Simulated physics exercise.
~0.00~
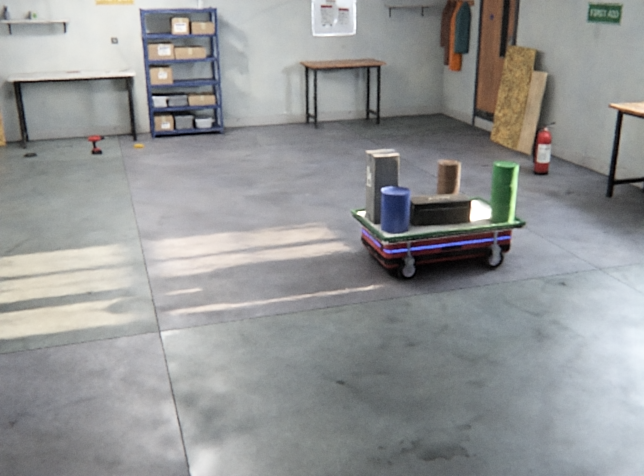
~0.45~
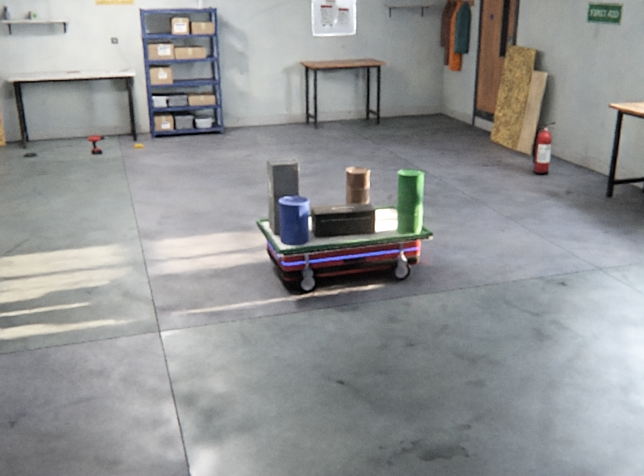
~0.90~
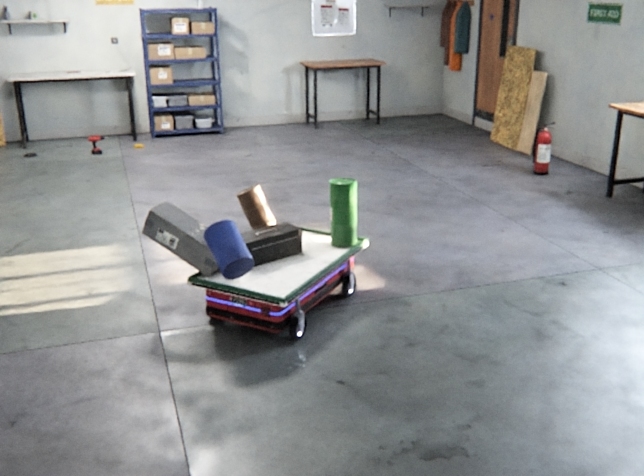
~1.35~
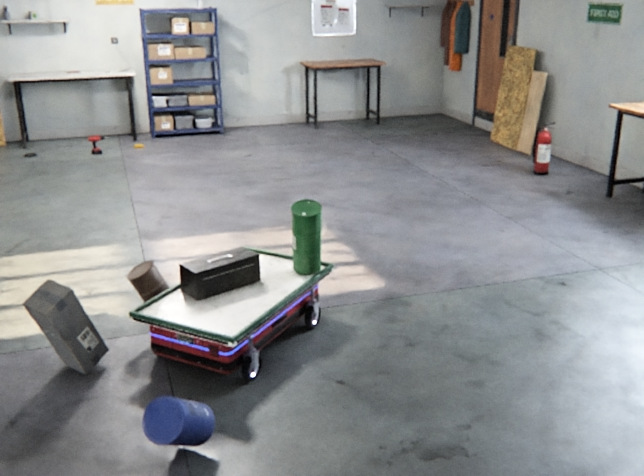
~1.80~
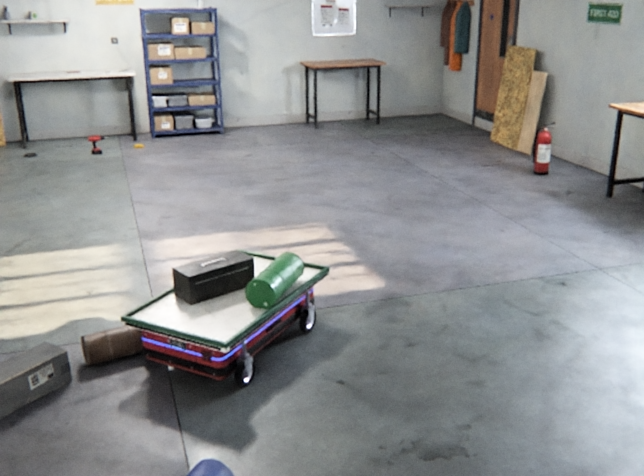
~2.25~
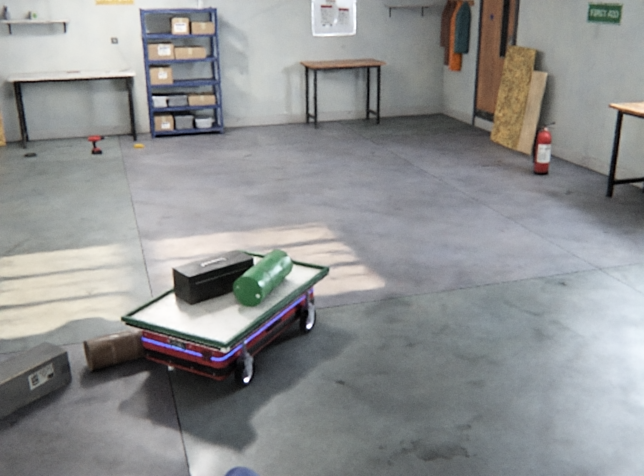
A low robot cart with a green rim rolls leftward across a grey workshop floor, seen from a raised, still viewpoint, with shelves and tables along the far wall. It carries a tall grey box, a blue pail at the front, a brown canister behind, a black toolbox in the middle and a green canister at the right. As the cart swings toward the viewer, the grey box, pail and brown canister tip and tumble off its left side. The cart stops, and the green canister topples onto the deck beside the shifted toolbox, while the fallen three lie on the floor.
